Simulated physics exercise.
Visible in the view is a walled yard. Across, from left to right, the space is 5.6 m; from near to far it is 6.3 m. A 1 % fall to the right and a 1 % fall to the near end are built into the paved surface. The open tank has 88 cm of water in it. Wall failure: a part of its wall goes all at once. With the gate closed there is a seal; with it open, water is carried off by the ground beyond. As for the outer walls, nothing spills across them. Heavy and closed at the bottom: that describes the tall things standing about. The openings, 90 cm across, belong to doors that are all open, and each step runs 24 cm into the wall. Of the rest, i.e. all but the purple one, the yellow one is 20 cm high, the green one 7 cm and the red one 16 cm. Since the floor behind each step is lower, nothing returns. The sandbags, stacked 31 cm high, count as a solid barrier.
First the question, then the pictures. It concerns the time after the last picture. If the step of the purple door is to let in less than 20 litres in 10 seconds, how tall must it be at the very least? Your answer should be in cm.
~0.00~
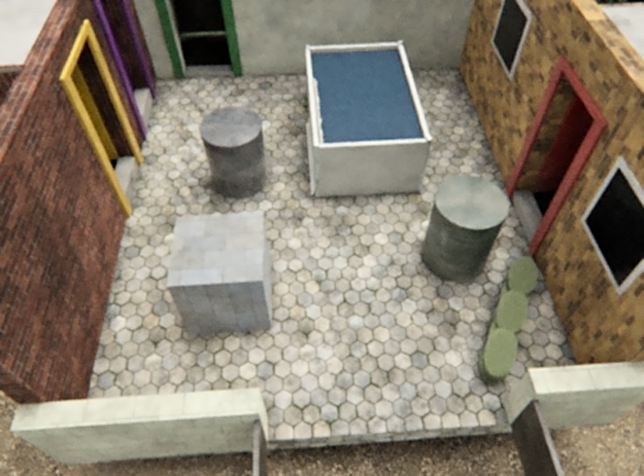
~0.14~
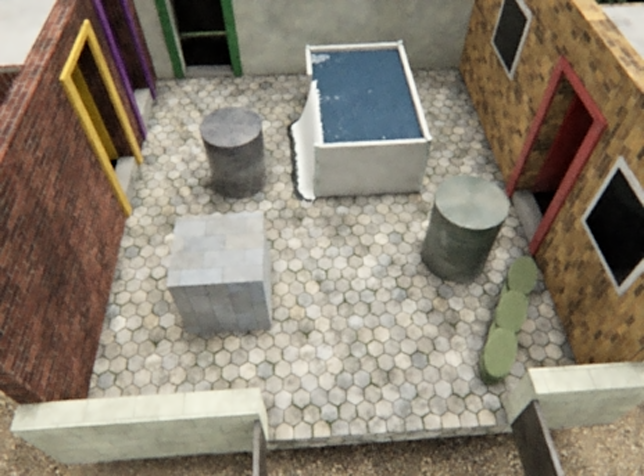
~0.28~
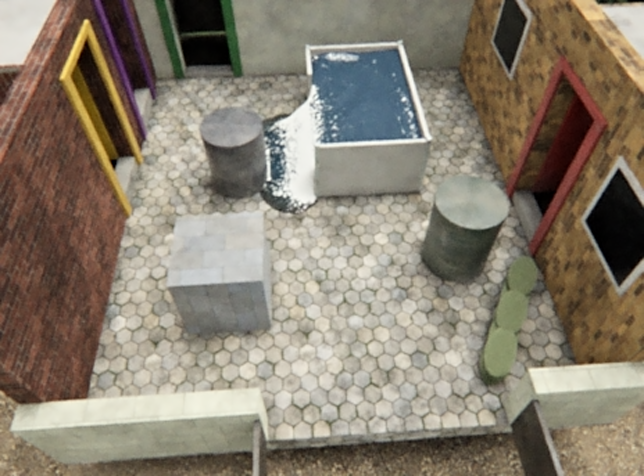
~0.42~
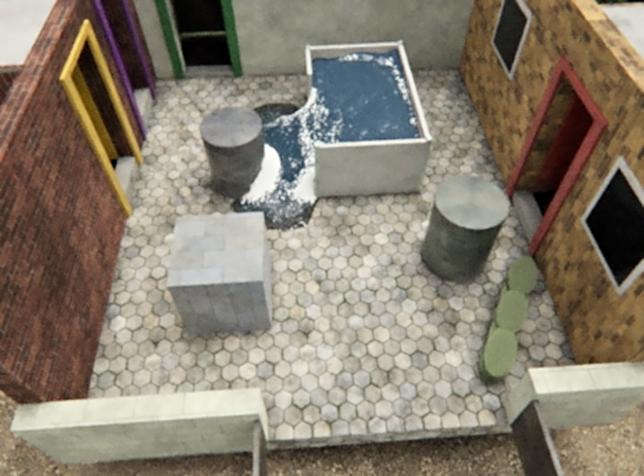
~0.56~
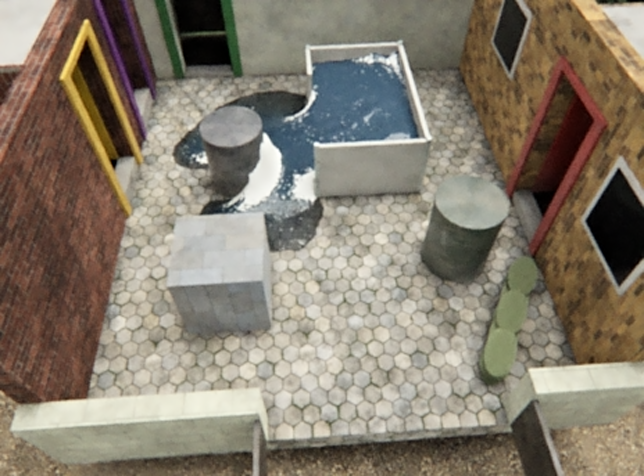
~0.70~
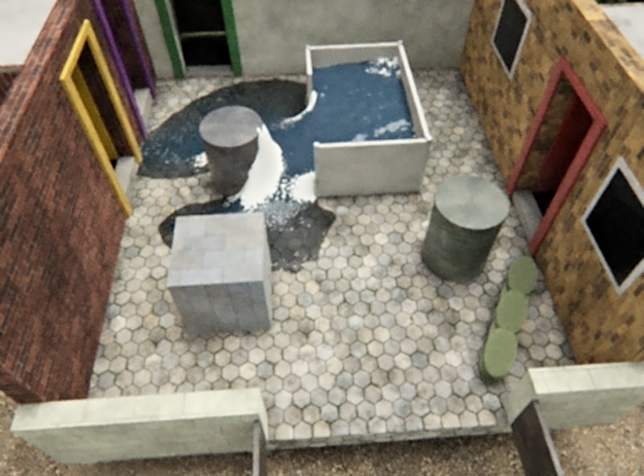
At the very least, close to 31 cm.
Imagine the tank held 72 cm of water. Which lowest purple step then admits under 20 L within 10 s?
Minimum height: Approx. 24 cm.
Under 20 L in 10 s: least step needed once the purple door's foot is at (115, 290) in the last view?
23 cm.
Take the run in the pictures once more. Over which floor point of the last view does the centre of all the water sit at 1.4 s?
Centre of mass: About (293, 155) px.
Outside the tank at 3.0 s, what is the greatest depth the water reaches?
Up to some 24 cm.
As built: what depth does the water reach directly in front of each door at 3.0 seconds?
In cm - yellow: 13, green: 22, red: 0, purple: 21.
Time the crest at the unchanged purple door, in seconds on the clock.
Peak: Close to 1.2 s.
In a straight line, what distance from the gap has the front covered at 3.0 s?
Roughly 4.8 metres.
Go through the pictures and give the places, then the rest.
In the first picture, the open tank at (362, 94) is whole and still, 88 cm deep; the purple door at (131, 64) is dry.
In the second picture, the gap is at (316, 139), the front 0.4 m out at (293, 138); the back of the open tank holds 88 cm.
In the third picture, the gap is at (316, 142), the front 0.9 m out at a hidden place; the back of the open tank holds 84 cm.
In the fourth picture, the gap is at (316, 144), the front 1.5 m out at a hidden place; the back of the open tank holds 76 cm.
In the fifth picture, water pours out at (316, 145) and has run 2.2 m, to (179, 158); about 8 cm deep outside, 74 cm at the back.
In the sixth picture, the gap is at (316, 145), the front 2.8 m out at (138, 171); the back of the open tank holds 68 cm; 0.4 m in a straight line remain to the purple door at (131, 64).
After 1.4 s water covers 35 % of the floor, deepest (52 cm) near (279, 170); 37 cm at the purple door, 15 litres in over its 24 cm step.
After 3.0 s water covers 60 % of the floor, deepest (24 cm) near (82, 430); 21 cm at the purple door, 61 litres in over its 24 cm step.
After 10.0 s water covers 95 % of the floor, deepest (12 cm) near (82, 430); 5 cm at the purple door, 62 litres in over its 24 cm step.
At the purple door as built, the water arrived by 0.9 s and peaked near 38 cm at 1.2 s.
With a step of 28 cm, 35 litres would have come in within the 10 s; with 37.5 cm, 4 litres. So under 20 litres takes about 31 cm.
